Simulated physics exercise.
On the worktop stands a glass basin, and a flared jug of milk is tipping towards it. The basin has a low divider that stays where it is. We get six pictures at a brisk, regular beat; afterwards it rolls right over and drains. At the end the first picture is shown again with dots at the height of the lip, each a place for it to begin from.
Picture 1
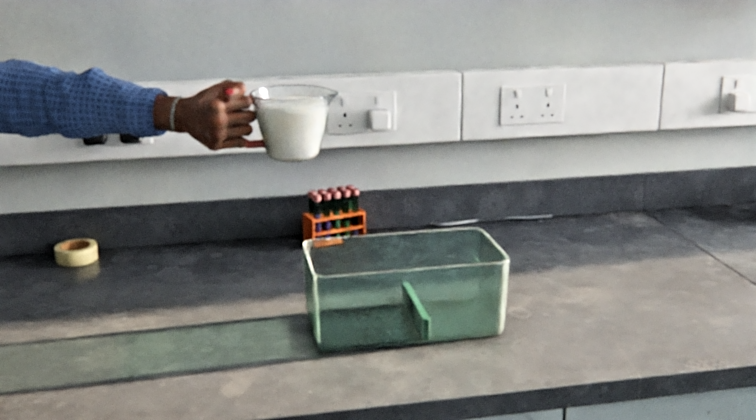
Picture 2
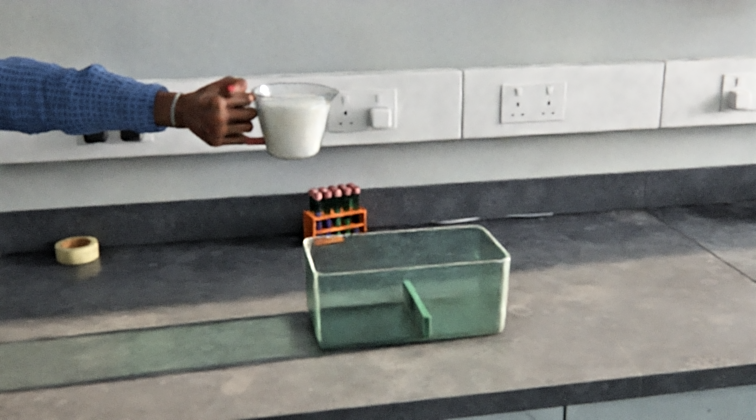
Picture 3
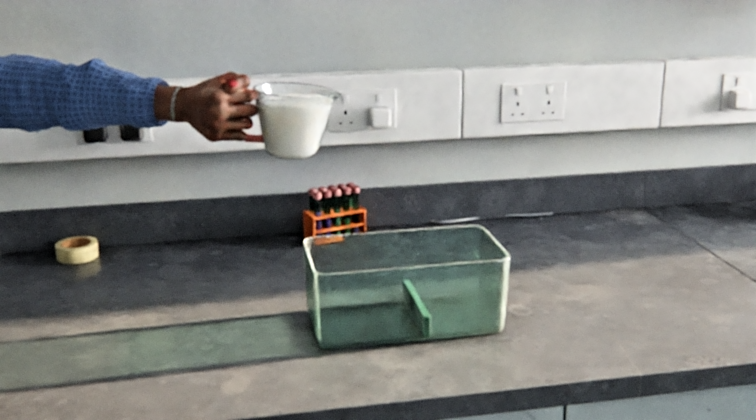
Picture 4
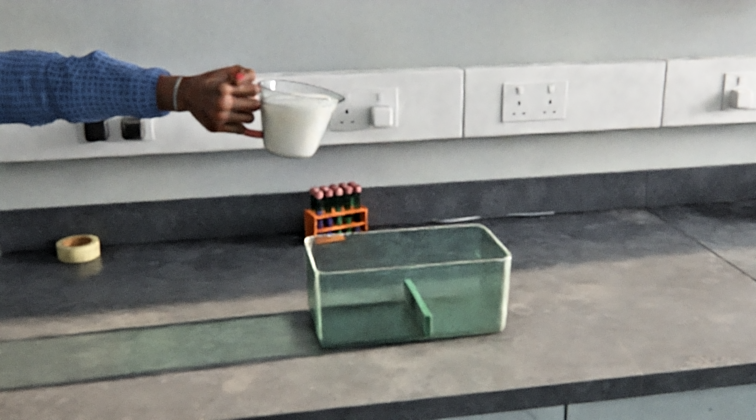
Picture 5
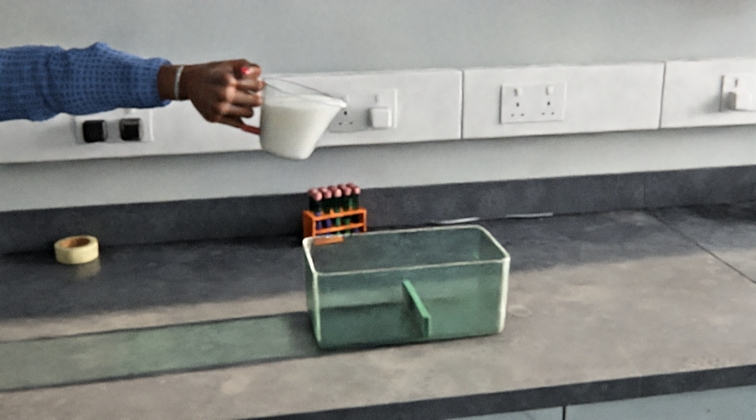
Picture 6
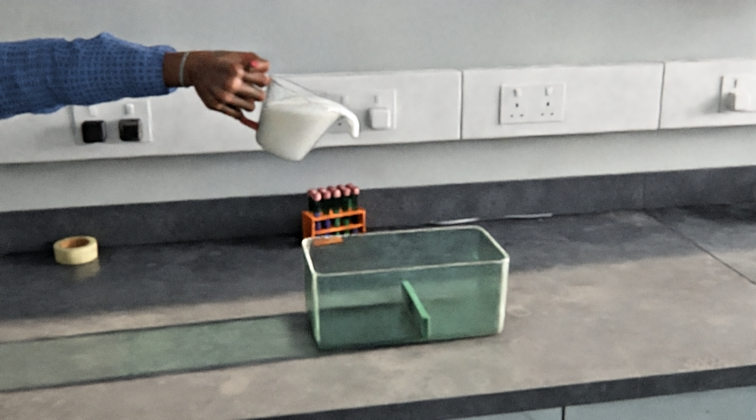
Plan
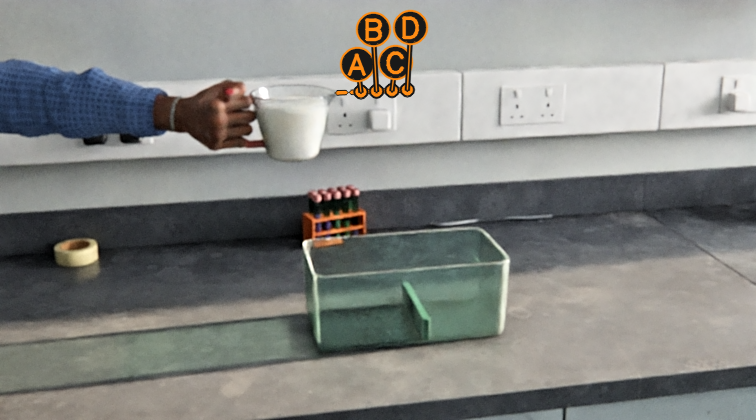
A hand in a blue knitted sleeve tilting a glass jug rightward above a clear basin, milk beginning to emerge over its lip.
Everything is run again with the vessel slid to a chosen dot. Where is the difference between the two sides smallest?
Choose A.
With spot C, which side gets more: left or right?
The right side.
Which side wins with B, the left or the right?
The right side.
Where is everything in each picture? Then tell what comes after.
The first frame shows upright, lip at (337, 92); basin from (316, 350) to (503, 332); top of the wall at (415, 299); nothing has left yet.
The second frame shows upright, lip at (338, 91); nothing has left yet.
The third frame shows tipped about 5°, lip at (340, 94); nothing has left yet.
The fourth frame shows tipped about 11°, lip at (344, 98); nothing has left yet.
The fifth frame shows tipped about 19°, lip at (345, 106); nothing has left yet.
The sixth frame shows tipped about 28°, lip at (346, 115); milk is over the lip, down to (353, 135).
On the marked copy, A at (360, 91); B at (376, 91); C at (391, 90); D at (407, 89).
With A, about 41 % ends left of the wall and 57 % right of it.
With B, about 21 % ends left of the wall and 77 % right of it.
With C, about 9 % ends left of the wall and 89 % right of it.
With D, about 10 % ends left of the wall and 87 % right of it; 3 % is lost outside.
